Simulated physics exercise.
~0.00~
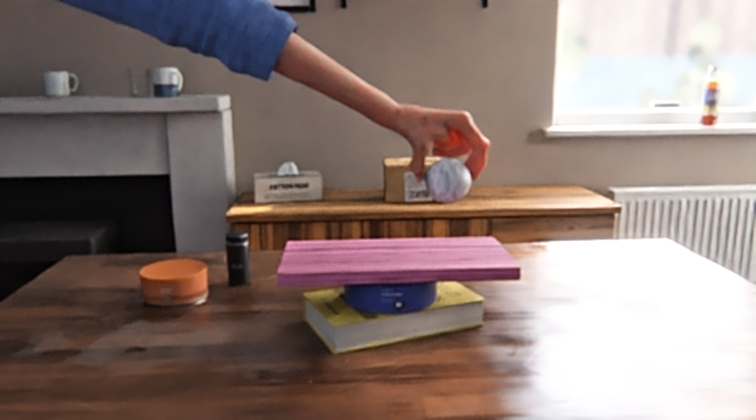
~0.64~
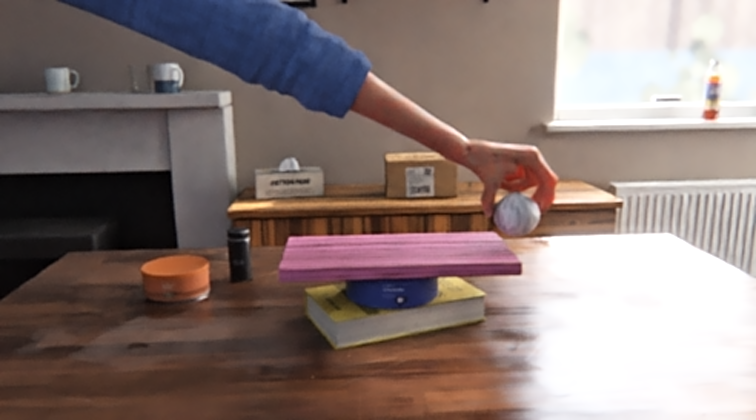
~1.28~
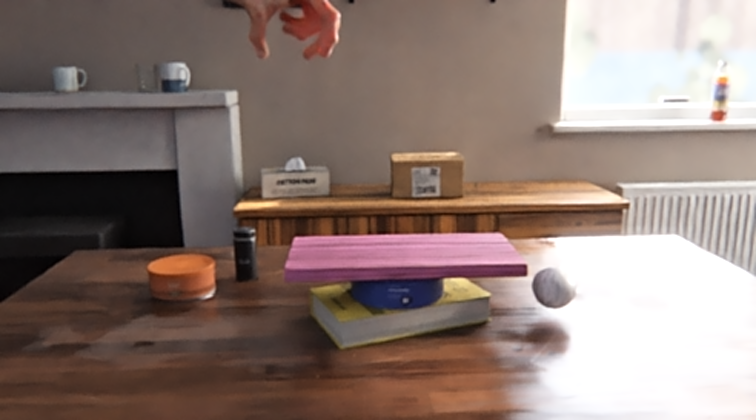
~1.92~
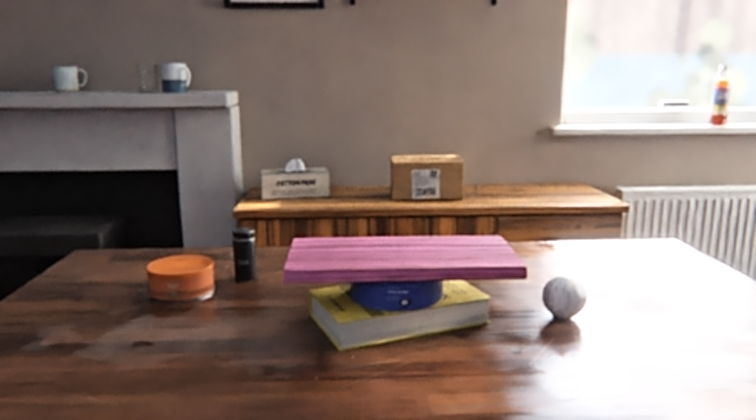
A hand releasing a white onion at the right edge of a pink board, the onion dropping onto the table beside the unmoved stack.
